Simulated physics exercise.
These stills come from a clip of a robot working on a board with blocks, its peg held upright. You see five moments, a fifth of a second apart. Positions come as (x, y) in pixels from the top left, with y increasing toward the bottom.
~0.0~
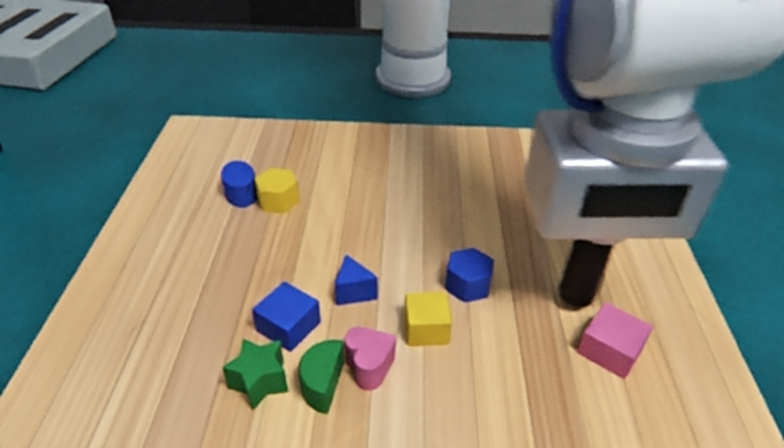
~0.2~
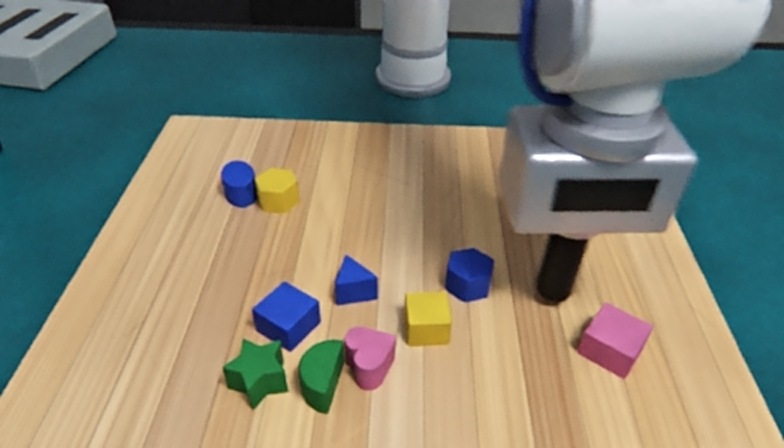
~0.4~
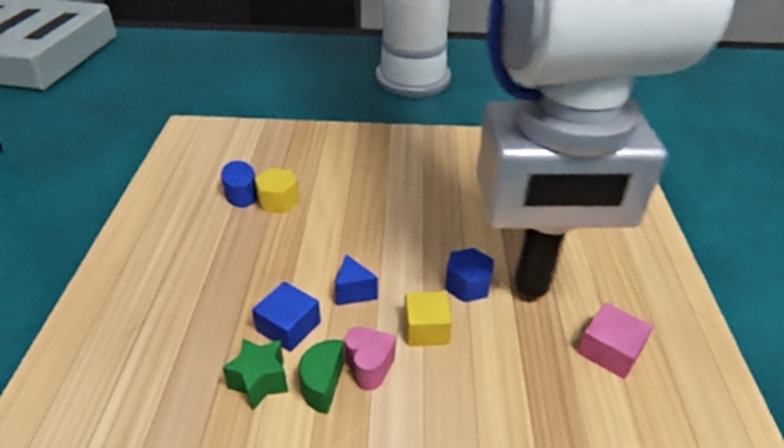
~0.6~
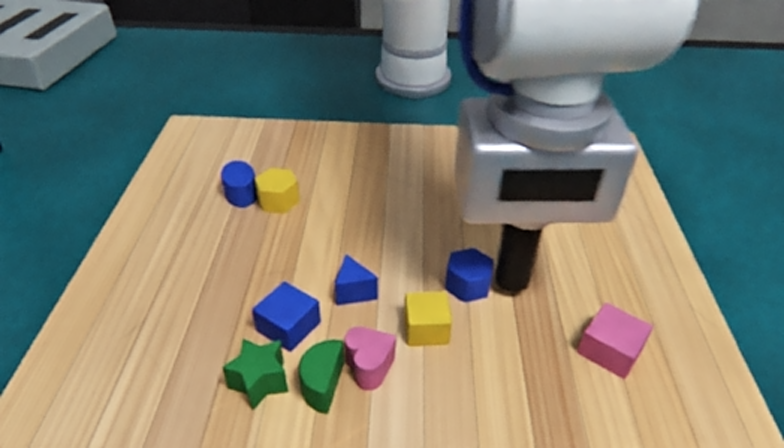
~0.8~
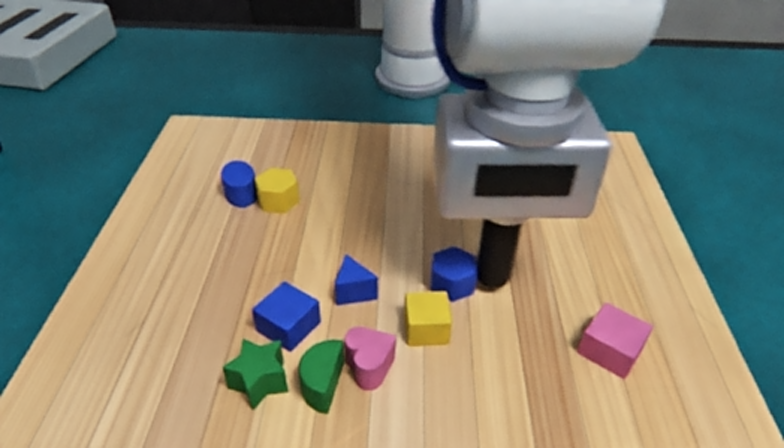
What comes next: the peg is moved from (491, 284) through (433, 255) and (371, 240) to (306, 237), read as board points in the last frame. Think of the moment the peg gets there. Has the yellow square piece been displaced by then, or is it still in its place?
The block you're asking about stays where it is.
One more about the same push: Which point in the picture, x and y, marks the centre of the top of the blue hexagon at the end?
Around pixel (421, 259).
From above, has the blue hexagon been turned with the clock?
No - that is not the case.
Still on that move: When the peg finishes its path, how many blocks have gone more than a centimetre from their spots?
Expect one.
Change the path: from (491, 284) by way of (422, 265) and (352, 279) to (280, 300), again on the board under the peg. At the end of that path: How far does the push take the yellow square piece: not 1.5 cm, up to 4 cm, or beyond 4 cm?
That block covers short of 1.5 cm.
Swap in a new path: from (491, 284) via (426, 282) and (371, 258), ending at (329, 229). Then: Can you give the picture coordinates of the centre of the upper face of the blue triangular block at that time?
At pixel (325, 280).
On the path given first. One third of the way, peg (432, 247); blue hexagon (421, 259), turned 60° anticlockwise.
Two thirds of the way, peg (369, 232); blue hexagon (421, 259), turned 60° anticlockwise.
At the end, peg (306, 229); yellow square piece not moved; blue hexagon (421, 259), turned 60° anticlockwise.
